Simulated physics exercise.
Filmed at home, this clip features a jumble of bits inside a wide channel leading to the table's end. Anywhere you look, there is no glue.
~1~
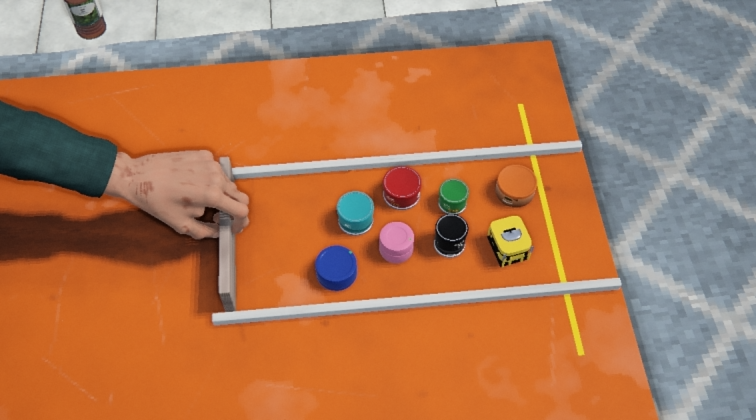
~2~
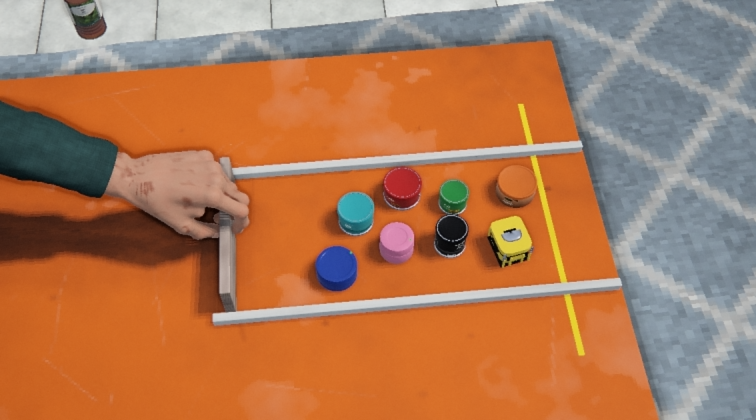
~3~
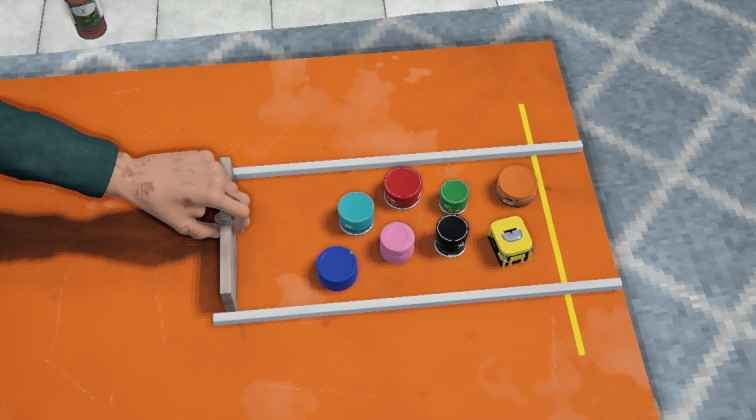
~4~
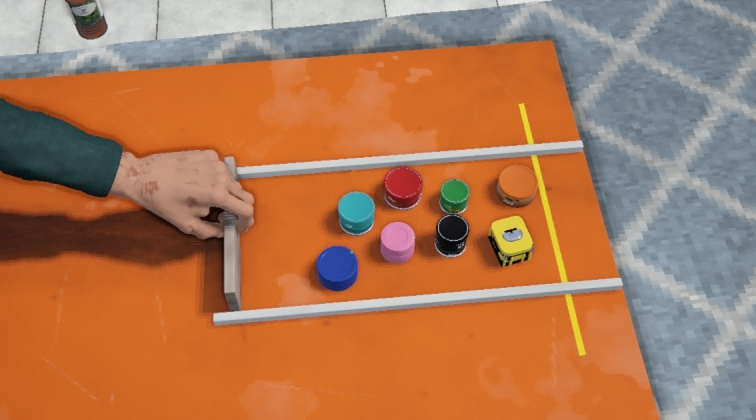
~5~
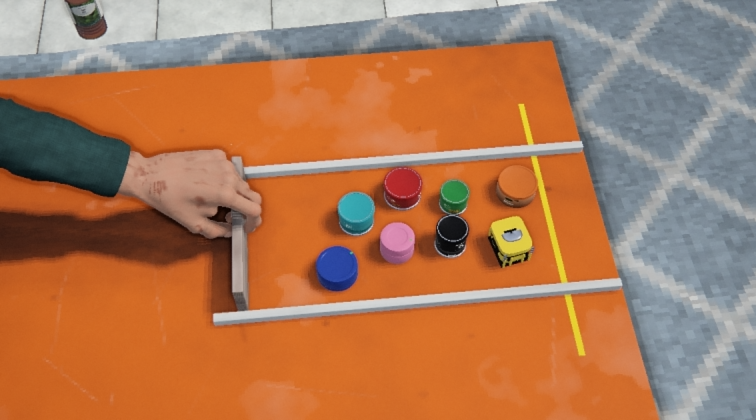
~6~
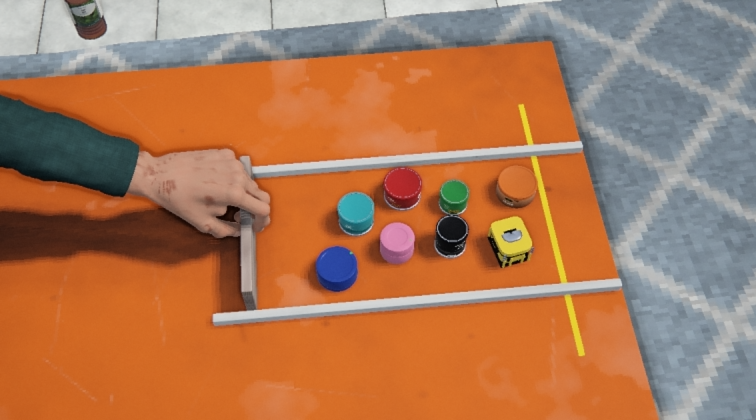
On an orange tabletop above a blue-grey patterned rug, seen from a high, steady view, two pale rails form a wide channel. Between them sit turquoise, red, green and orange pots along the top, with blue, pink and black ones below beside a yellow case, near a yellow strip at right. A dark-sleeved hand holds a board at the left, then slides it slightly rightward, while the objects stay still.
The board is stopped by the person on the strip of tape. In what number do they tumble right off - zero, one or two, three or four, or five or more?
One or two tumble off.
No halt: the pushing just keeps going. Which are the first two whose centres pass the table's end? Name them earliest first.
The orange tub and then the yellow case.
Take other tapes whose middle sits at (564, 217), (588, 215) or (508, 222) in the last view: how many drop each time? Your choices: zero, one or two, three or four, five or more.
For each place: Three to four; five or more; none at all.
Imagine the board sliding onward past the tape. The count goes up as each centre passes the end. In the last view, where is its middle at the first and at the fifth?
For the first, roughly (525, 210); for the next, roughly (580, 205).
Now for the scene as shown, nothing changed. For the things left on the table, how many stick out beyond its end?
The total comes out at 2.
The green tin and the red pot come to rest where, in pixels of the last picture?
Listed in order, first is (586, 179) and the other is (556, 164).
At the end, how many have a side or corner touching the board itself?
At rest, 4 are in contact.
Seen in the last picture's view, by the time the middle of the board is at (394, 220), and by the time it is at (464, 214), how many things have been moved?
5 at one spot and 8 at the other.
Soon after, none off yet; orange tub at rest near (517, 187); yellow case at rest near (510, 242); green tin at rest near (454, 198).
After that, none off yet; orange tub moving near (526, 185); yellow case displaced about its own width near (536, 244); green tin displaced about its own width near (494, 190).
In the end, the number that fall off is one or two; gone, yellow case and orange tub.
